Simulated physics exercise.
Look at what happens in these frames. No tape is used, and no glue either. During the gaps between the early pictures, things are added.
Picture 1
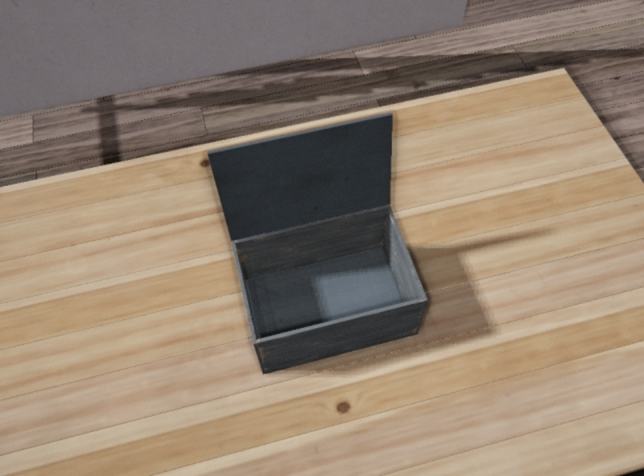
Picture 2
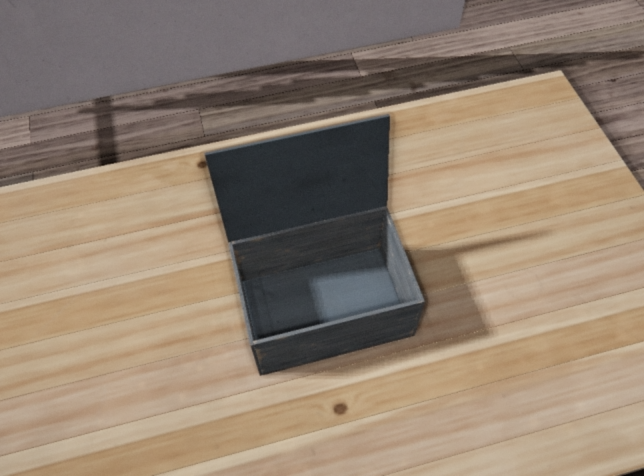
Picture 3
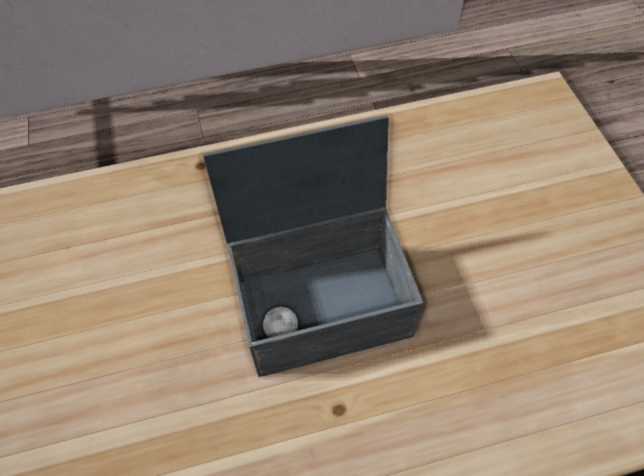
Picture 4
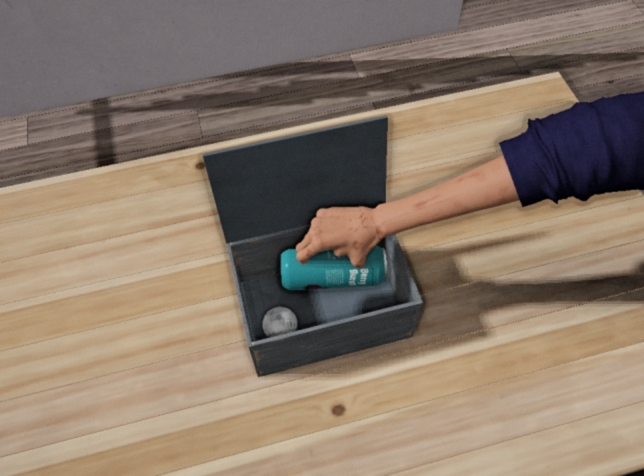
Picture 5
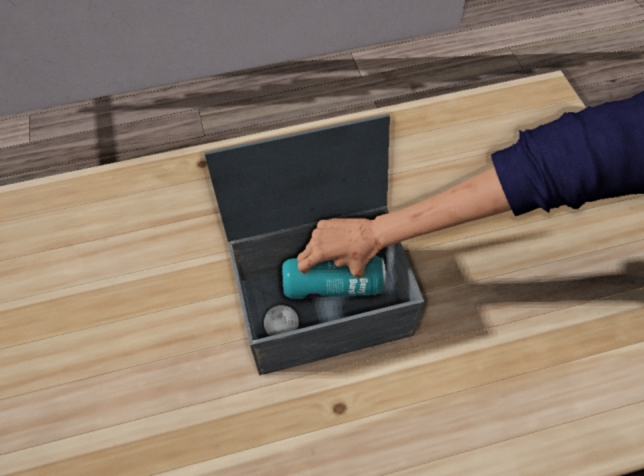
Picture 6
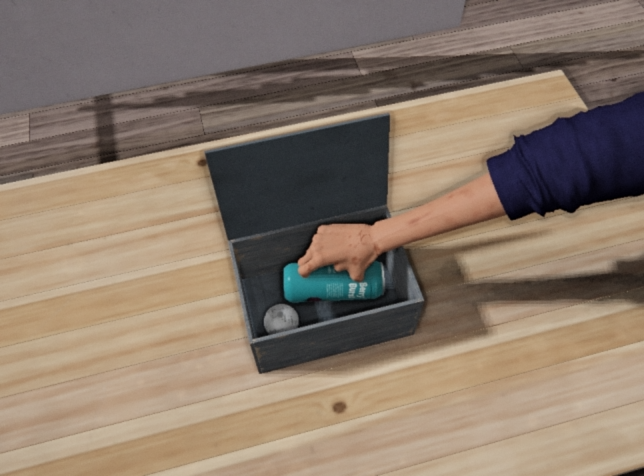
A hand and forearm in a dark blue sleeve reach in from the right over an open dark grey box, seen from above at an angle on a light wooden table. The box is empty at first, its lid raised at the back, then a small whitish-grey ball sits in its front left corner. The hand lowers a turquoise can lying sideways into the box, while the view shifts very slightly.
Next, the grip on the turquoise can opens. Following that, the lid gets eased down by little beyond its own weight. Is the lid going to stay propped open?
No, it closes.
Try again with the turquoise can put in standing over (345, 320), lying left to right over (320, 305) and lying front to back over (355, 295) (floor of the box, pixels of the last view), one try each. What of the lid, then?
So, first it won't go down, then it goes down fine, and finally it goes down fine.
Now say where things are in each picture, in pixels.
In the first picture, the last thing is not in view yet.
In the second picture, the last thing is not in view yet.
In the third picture, the last thing is not in view yet; white ball (281, 324).
The fourth picture shows still above its spot; turquoise can (333, 268); white ball (280, 324).
The fifth picture shows still above its spot; turquoise can (333, 277); white ball (282, 323).
The sixth picture shows in place under the hand; turquoise can (333, 281); white ball (281, 322).
Then, 0.80 s later than the last frame, lid starting down; turquoise can moved about its own width near (332, 279); white ball moved a little.
Then, 1.60 s later than the last frame, lid 59° above the rim; turquoise can moved about its own width near (332, 279); white ball moved a little.
Then, 2.10 s later than the last frame, lid 19° above the rim; turquoise can moved about its own width near (332, 279); white ball moved a little.
When it is over, lid shut; moved from the start, turquoise can; white ball as before. End places, in pixels of the last picture, turquoise can near (332, 279).
